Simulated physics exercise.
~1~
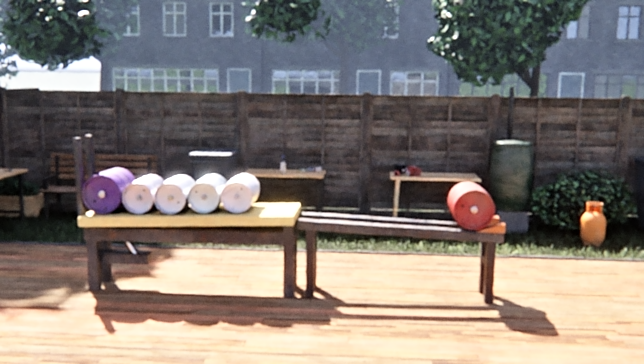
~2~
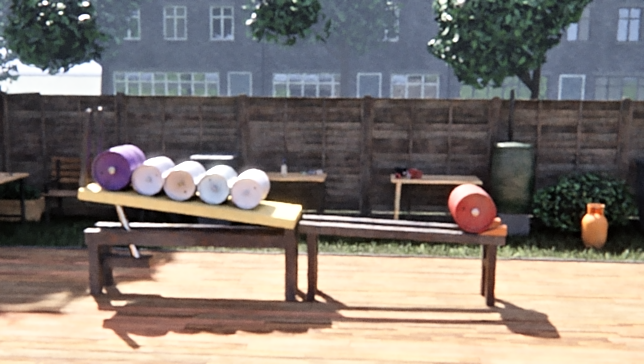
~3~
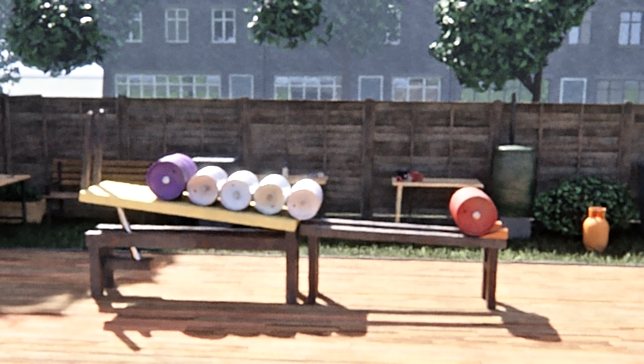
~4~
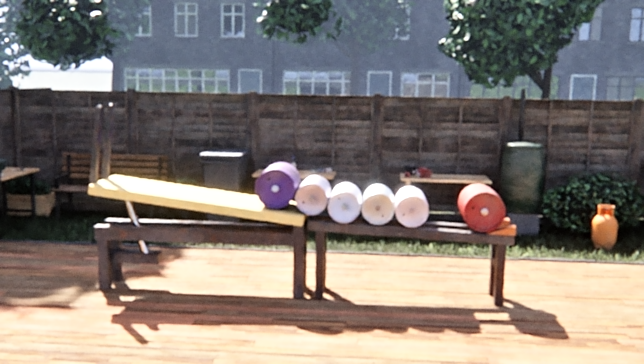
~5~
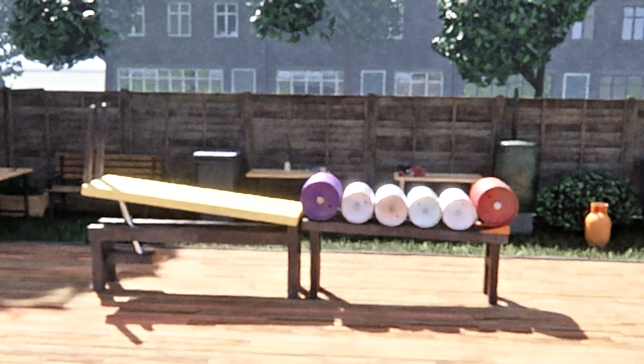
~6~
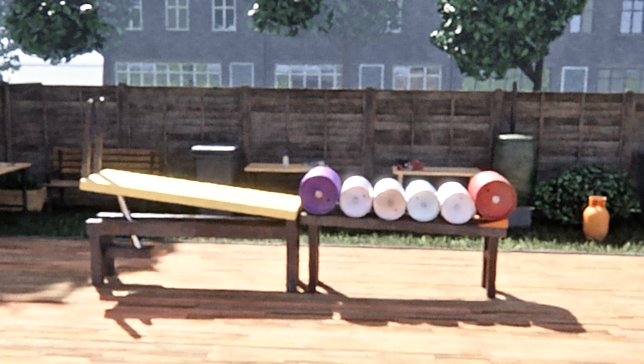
A purple barrel and four white ones rolled right when the yellow tabletop beneath them tilted up at its left end, crossed onto the neighbouring rack and nudged the red barrel slightly, and all six ended up resting in a row there.
